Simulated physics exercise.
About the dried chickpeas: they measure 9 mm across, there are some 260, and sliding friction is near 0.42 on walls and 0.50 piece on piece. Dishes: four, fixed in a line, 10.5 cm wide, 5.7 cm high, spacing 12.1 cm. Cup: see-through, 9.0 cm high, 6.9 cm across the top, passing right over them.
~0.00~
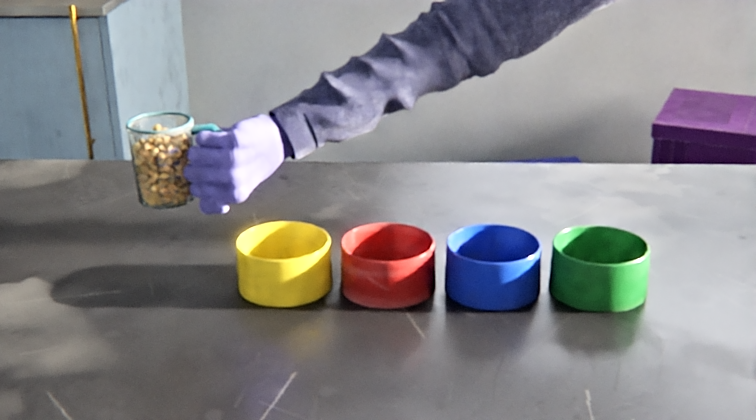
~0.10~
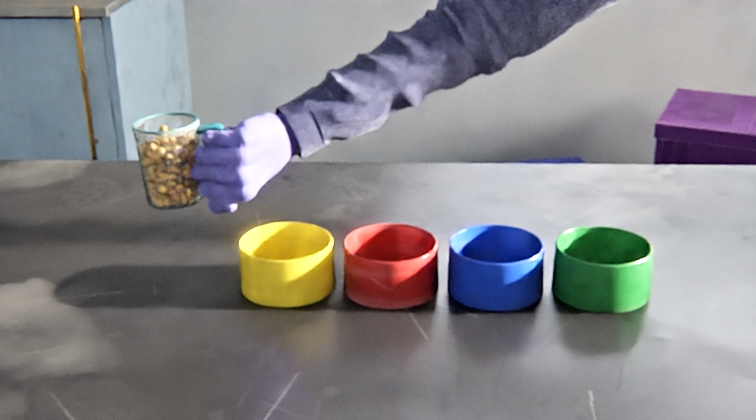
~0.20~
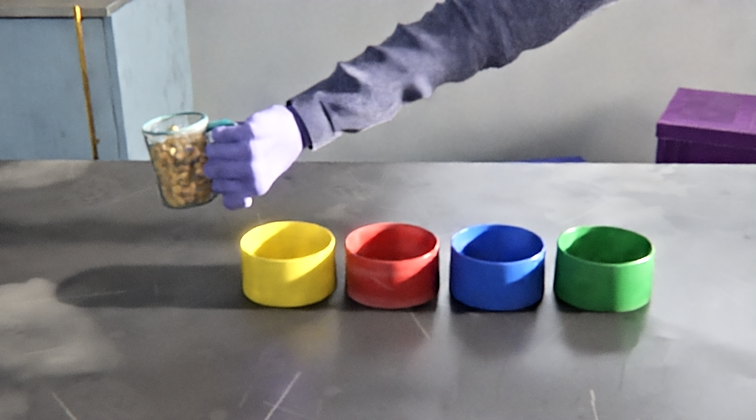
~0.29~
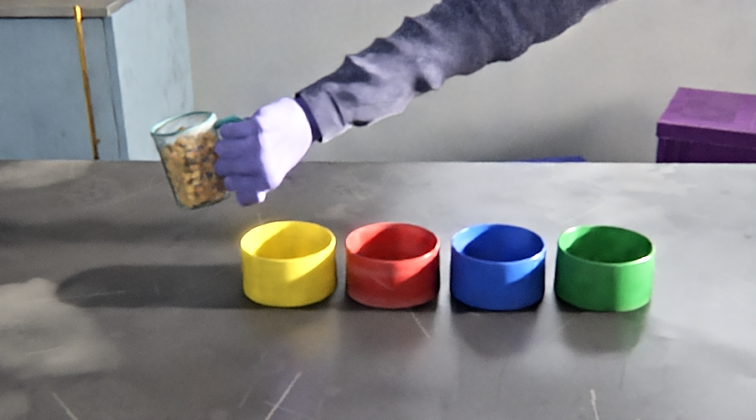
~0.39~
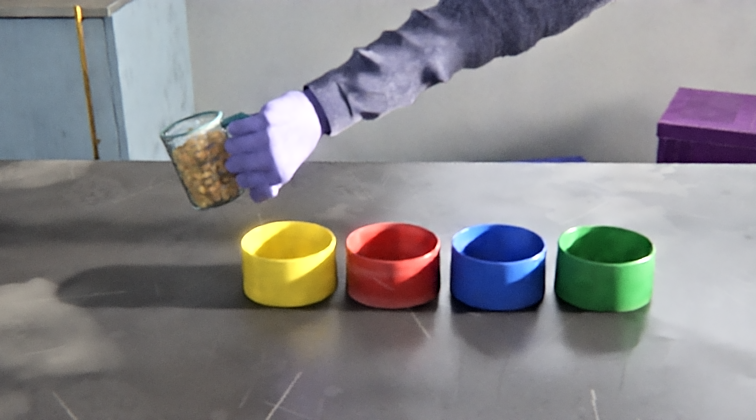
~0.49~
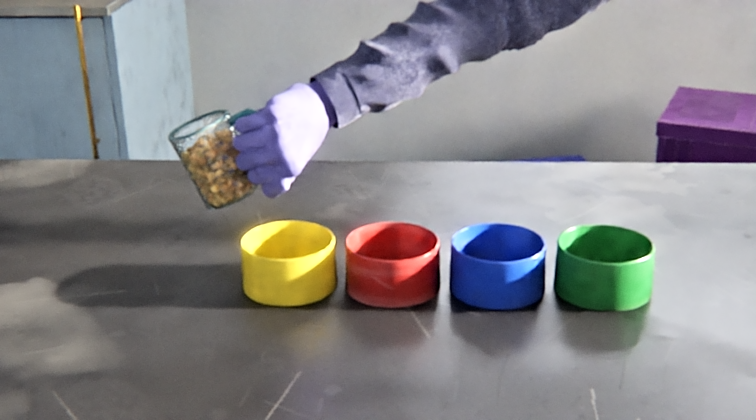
An arm in a dark sleeve and a purple glove holds a clear cup of dried chickpeas above the left side of a dark tabletop, seen from the front and slightly above. Yellow, red, blue and green dishes stand in a row from left to right, with a purple box behind at right. The hand moves the cup a short way right, tilting it steadily, while the dishes stay put.
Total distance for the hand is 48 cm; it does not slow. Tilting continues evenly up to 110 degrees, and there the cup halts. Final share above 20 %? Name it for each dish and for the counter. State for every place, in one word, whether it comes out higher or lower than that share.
Red dish: Higher, blue dish: Lower, green dish: Lower, yellow dish: Lower, counter: Lower.
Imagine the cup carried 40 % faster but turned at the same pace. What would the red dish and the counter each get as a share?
Red: 0; counter: 10.
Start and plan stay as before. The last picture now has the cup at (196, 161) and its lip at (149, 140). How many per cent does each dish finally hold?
It'd finish with red at 0, blue at 0, green at 0 and yellow at 60.
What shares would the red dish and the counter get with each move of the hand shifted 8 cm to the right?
Then the red dish would get 10 and the counter 20.
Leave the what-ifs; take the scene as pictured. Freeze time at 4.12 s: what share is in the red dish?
I'd say close to 75 per cent at that point.
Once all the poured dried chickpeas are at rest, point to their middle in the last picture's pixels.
My guess is close to (401, 273).
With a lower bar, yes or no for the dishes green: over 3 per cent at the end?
For green, not so.
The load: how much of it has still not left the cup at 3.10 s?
Around 10 per cent of the load.
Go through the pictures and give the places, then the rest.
Cup at (163, 161), tilt 0 degrees, lip at (129, 122), moved 0.0 cm; middle of the pieces at (164, 165); yellow dish at (283, 241); red dish at (388, 242); blue dish at (494, 243); green dish at (601, 245), in the first frame.
Cup at (171, 161), tilt 2 degrees, lip at (135, 124), moved 0.5 cm; middle of the pieces at (171, 166), in the second frame.
Cup at (183, 161), tilt 6 degrees, lip at (144, 126), moved 1.7 cm; middle of the pieces at (183, 166), in the third frame.
Cup at (194, 161), tilt 11 degrees, lip at (153, 129), moved 2.9 cm; middle of the pieces at (195, 166), in the fourth frame.
Cup at (205, 161), tilt 16 degrees, lip at (162, 132), moved 4.2 cm; middle of the pieces at (206, 166), in the fifth frame.
Cup at (215, 161), tilt 20 degrees, lip at (170, 135), moved 5.4 cm; middle of the pieces at (217, 165); yellow dish at (288, 240); red dish at (392, 241); blue dish at (498, 243); green dish at (606, 244). Its pace works out near 45 degrees a second; the hand travels 13 cm a second, in the sixth frame.
Then, at 2.06 s, tilt 94 degrees; cup holds 95 %, yellow 5 %.
After 3.10 s, tilt 110 degrees; cup holds 10 %, red 75 %, blue 5 %, yellow 5 %.
After 4.12 s, tilt 110 degrees; cup holds 0 %, red 75 %, blue 15 %, yellow 5 %.
At rest (4.4 s), red 75 %, blue 15 %, green 0 %, yellow 5 %, counter 10 %.
